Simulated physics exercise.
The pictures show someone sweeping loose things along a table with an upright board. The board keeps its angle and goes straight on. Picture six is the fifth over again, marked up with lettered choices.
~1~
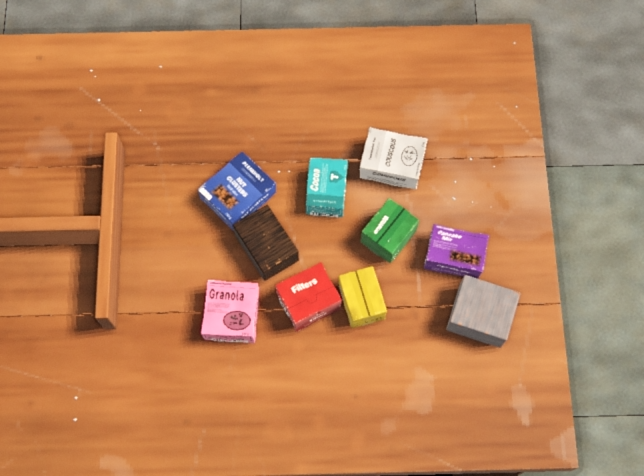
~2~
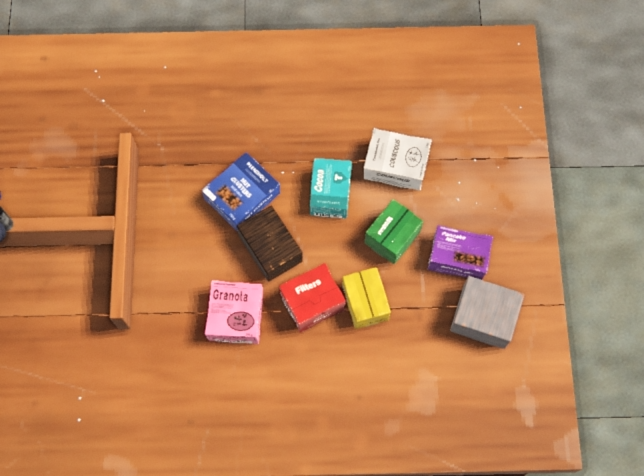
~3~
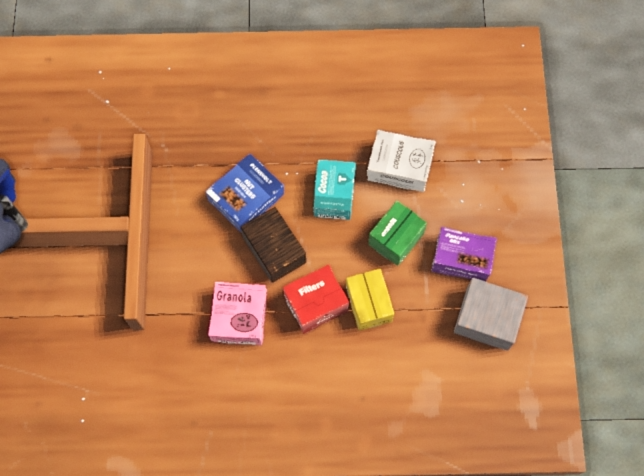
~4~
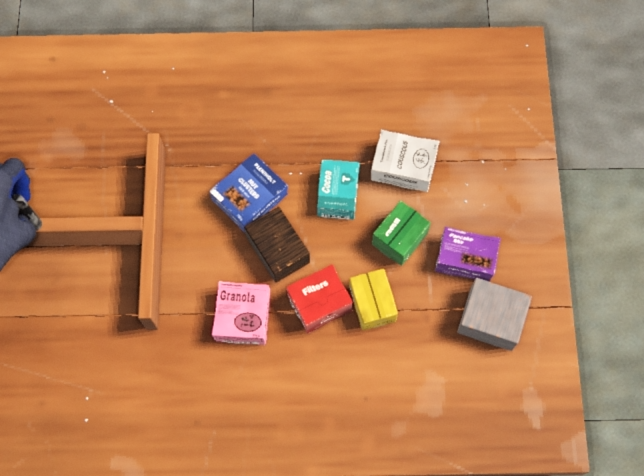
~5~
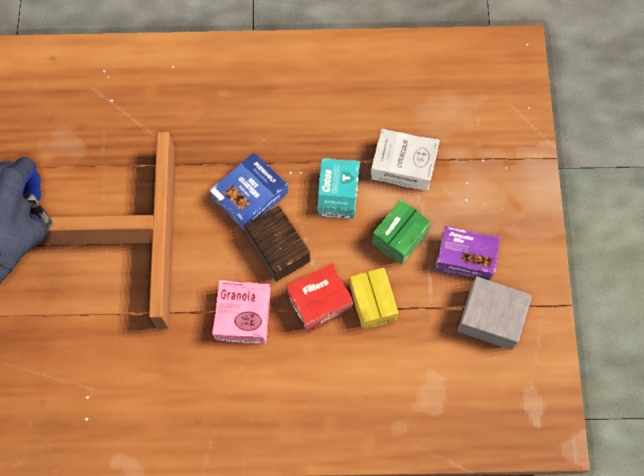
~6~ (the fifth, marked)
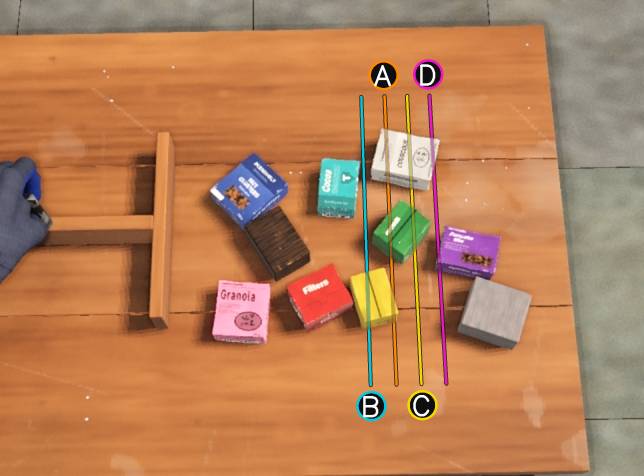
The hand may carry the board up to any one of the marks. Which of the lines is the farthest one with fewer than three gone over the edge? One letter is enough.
The farthest such stop is D.
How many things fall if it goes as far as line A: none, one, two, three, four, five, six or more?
In all, none.
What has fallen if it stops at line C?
The grey block goes over.
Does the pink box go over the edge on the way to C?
By then, no.
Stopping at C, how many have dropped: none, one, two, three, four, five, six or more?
In all, one.
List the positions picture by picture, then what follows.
The first picture shows green box (390, 231); white packet (393, 158); blue packet (238, 191).
The second picture shows board (120, 222); turquoise packet (330, 189).
The third picture shows board (134, 223); grey block (491, 314).
The fourth picture shows board (149, 223); yellow box (373, 300).
The fifth picture shows board (159, 221); black block (278, 243); green box (401, 232); white packet (405, 160).
On the marked copy, A at (390, 233); B at (366, 233); C at (414, 233); D at (437, 232).
Taking D. A third of the way, board (259, 220); white packet (419, 157); pink box (293, 311).
Two thirds of the way, board (358, 218); grey block (537, 309); yellow box (490, 302).
When it is over, board (436, 216); grey block over the edge; yellow box (566, 299); one fallen.
As for the rest, A is within the limit but short; B is within the limit but short; C is within the limit but short.
